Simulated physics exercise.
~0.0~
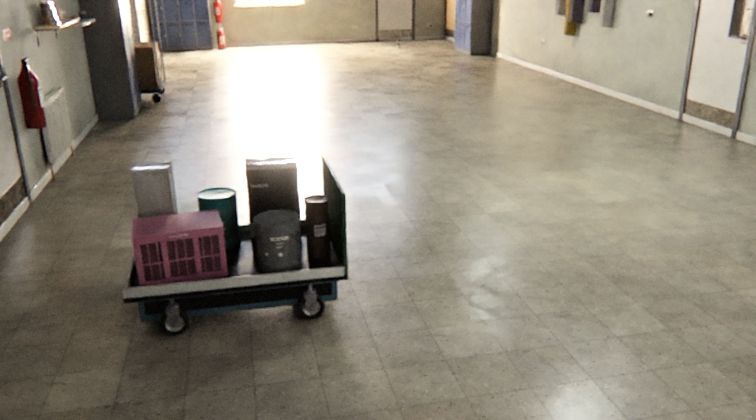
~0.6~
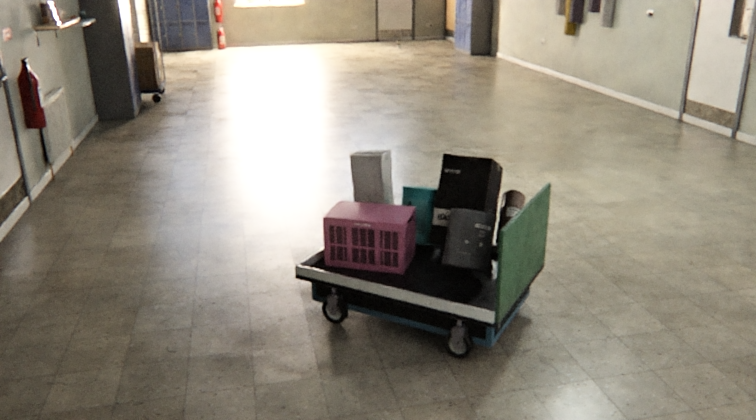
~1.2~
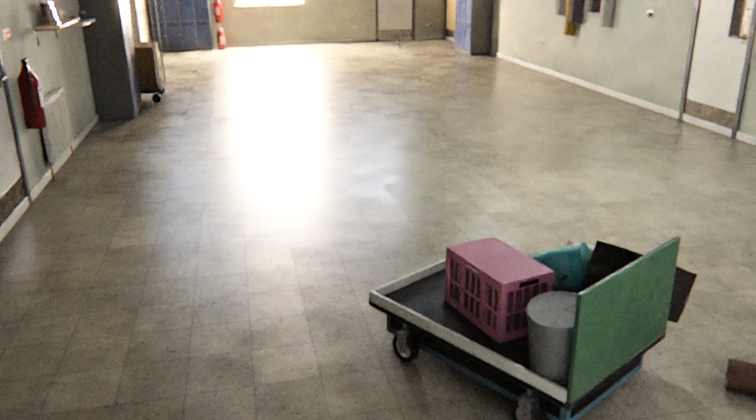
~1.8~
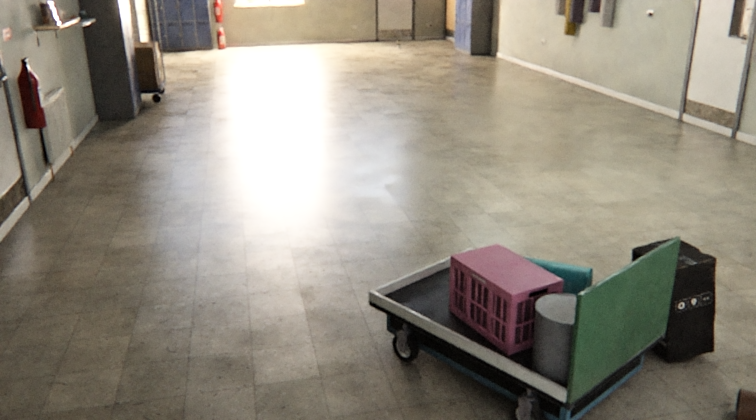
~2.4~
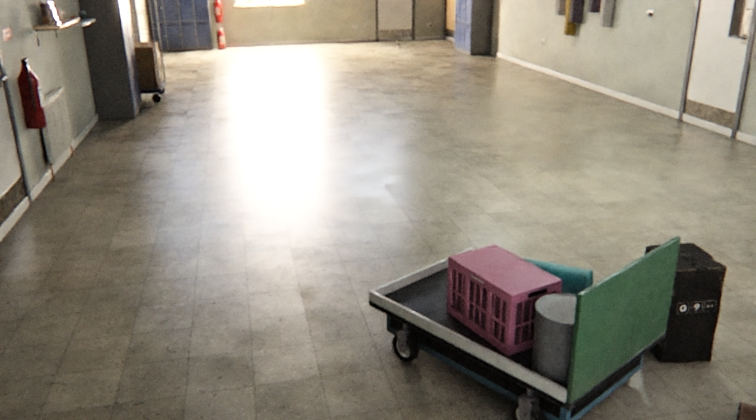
A flat cart loaded with loose containers rolled to the right across a shiny floor and turned toward the viewer as its load toppled, then stopped with a black box standing on the floor behind it and the pink crate still aboard.
